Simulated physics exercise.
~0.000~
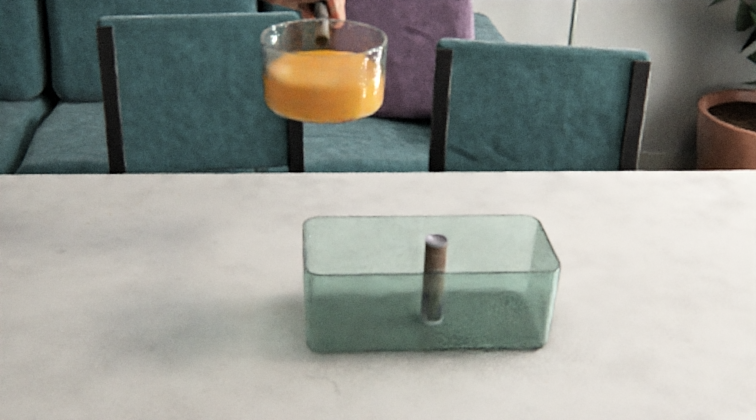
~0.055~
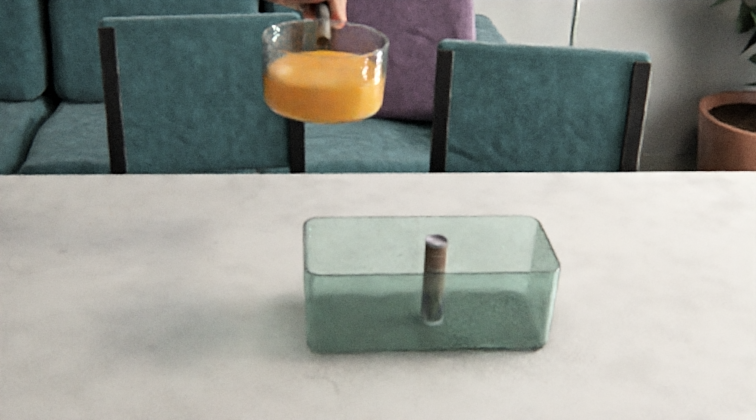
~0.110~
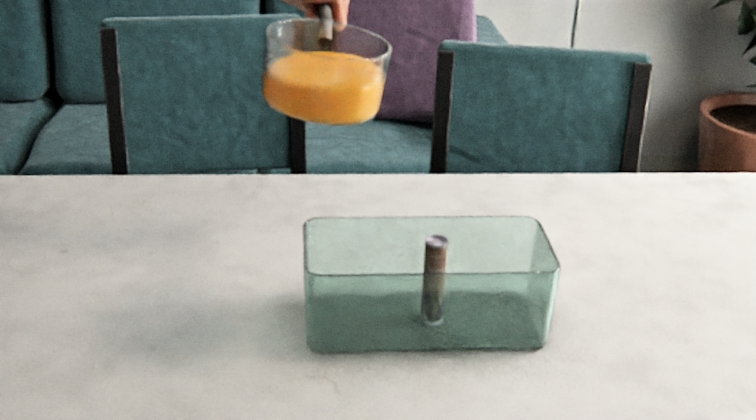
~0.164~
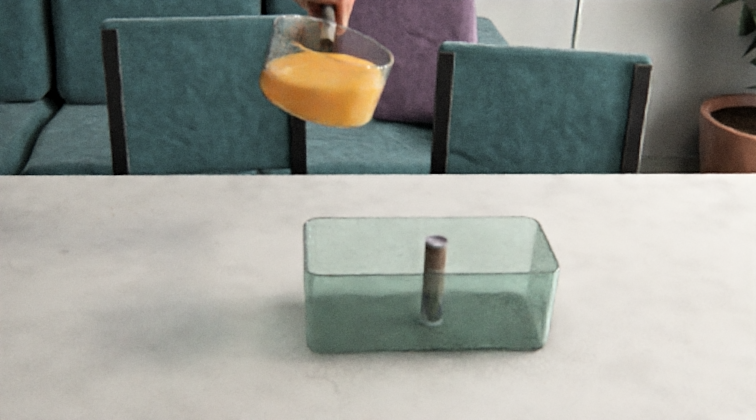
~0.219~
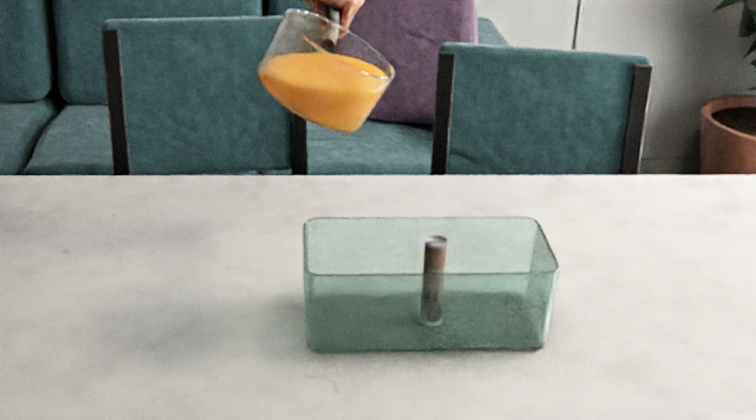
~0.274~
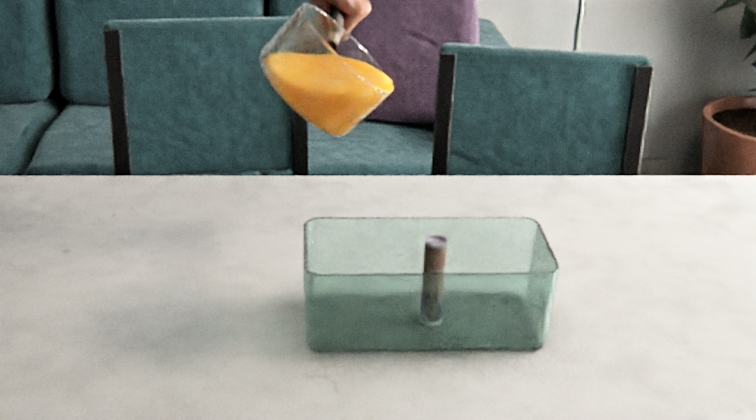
Glass saucepan of orange juice, held up by a hand, tilting steadily to the right above a table with a green basin.
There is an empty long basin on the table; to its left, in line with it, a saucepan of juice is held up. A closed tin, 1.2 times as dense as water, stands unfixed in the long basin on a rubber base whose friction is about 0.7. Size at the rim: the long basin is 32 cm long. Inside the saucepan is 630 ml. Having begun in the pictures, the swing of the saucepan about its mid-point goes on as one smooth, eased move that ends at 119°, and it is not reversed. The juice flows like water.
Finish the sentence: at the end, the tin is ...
Lying on its side.
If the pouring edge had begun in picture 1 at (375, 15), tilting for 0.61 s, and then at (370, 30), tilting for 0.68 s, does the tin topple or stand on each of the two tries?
Trial 1 - tin tips; trial 2 - tin tips.
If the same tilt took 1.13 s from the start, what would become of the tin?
The tin would stay balanced.
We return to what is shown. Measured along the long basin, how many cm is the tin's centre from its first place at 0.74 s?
It has moved some 1 cm.
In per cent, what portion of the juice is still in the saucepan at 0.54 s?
Near 22 in a hundred.
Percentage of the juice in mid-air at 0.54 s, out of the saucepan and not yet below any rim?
Estimate: Some 66 % of the total.
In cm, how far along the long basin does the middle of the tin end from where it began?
Net tin displacement: Roughly 8.0 cm.
Then, 0.54 s in, the tilt is 109° and 21 per cent is still to pour; the tin stands where it began.
Then, 0.74 s in, the tilt is 119° and 2 per cent is still to pour; the tin stands 1 cm from where it began.
Then, 0.95 s in, the tilt is 119° and 0 per cent is still to pour; the tin leans 26°.
Then, 1.17 s in, the tilt is 119° and 0 per cent is still to pour; the tin lies on its side.
Finally, the tin lies on its side.
